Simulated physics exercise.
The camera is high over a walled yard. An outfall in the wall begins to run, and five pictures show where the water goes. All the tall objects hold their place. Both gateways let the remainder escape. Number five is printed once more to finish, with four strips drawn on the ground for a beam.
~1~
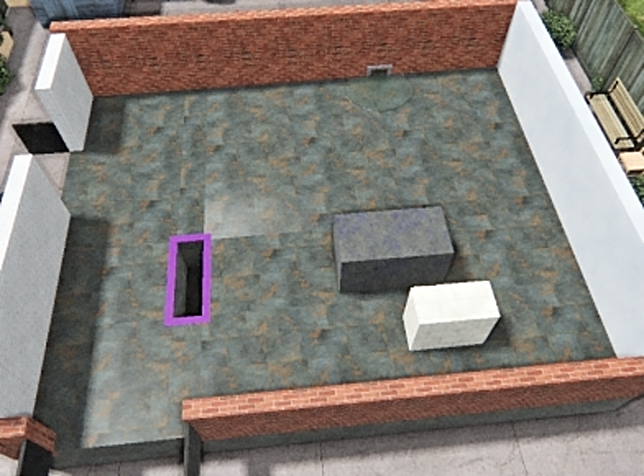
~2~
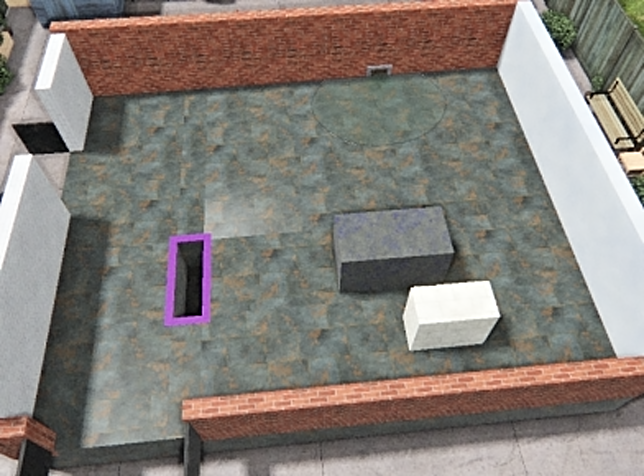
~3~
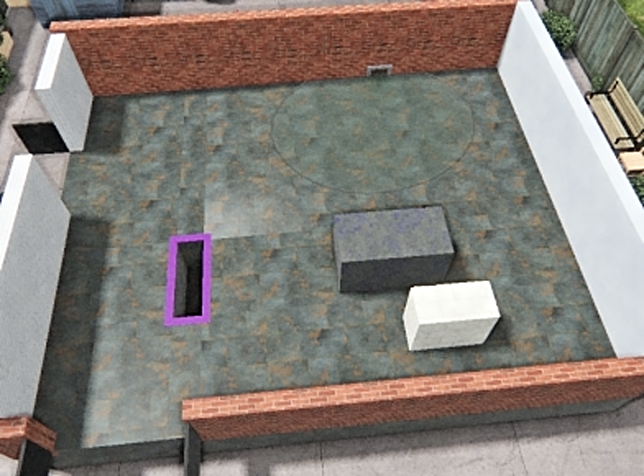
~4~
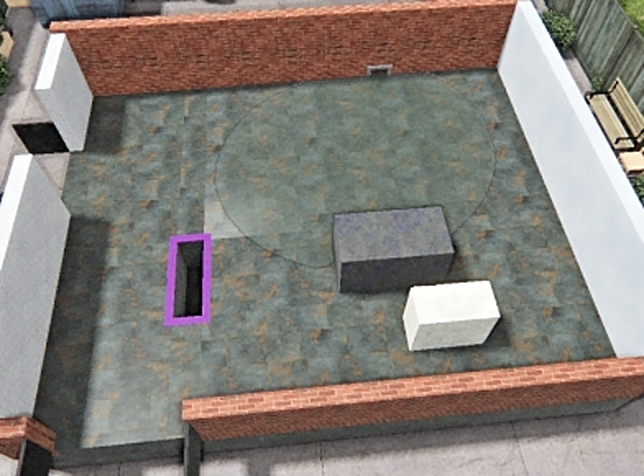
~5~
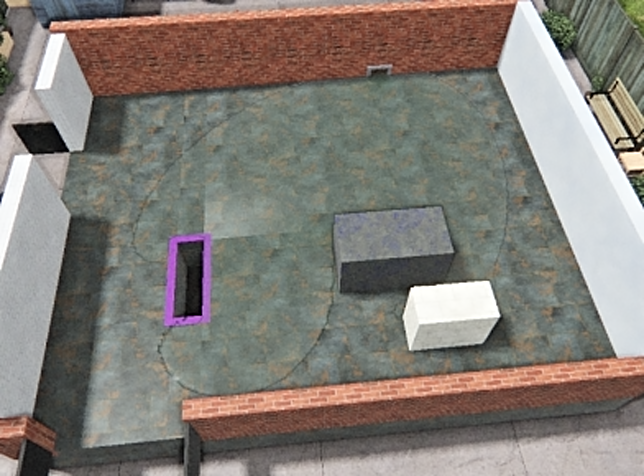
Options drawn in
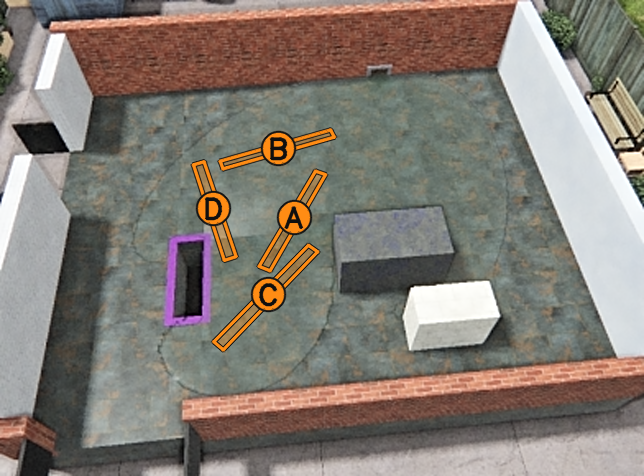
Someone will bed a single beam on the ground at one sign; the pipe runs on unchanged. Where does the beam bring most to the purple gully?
C beats the others.
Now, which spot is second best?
B it is.
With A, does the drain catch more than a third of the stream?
No.
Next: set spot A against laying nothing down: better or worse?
It is worse.
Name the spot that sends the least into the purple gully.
That would be D.
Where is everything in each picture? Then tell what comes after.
Outfall at (379, 71); purple gully at (189, 277); open gate at (126, 426); open gate at (77, 181); front seen at (352, 100), 2 % of the ground wet; purple gully still dry, in the first picture.
Front seen at (333, 132), 8 % of the ground wet; purple gully still dry, in the second picture.
Front seen at (324, 182), 17 % of the ground wet; purple gully still dry, in the third picture.
Front seen at (263, 244), 32 % of the ground wet; purple gully still dry, in the fourth picture.
Front seen at (191, 360), 47 % of the ground wet; purple gully taking water, in the fifth picture.
On the marked copy, A from (264, 268) to (320, 172); B from (221, 165) to (332, 133); C from (218, 345) to (313, 248); D from (198, 163) to (230, 258).
With A, about 20 % of the stream goes into the purple gully, about 79 % out by the gates.
With B, about 32 % of the stream goes into the purple gully, about 68 % out by the gates.
With C, about 46 % of the stream goes into the purple gully, about 54 % out by the gates.
With D, about 12 % of the stream goes into the purple gully, about 87 % out by the gates.
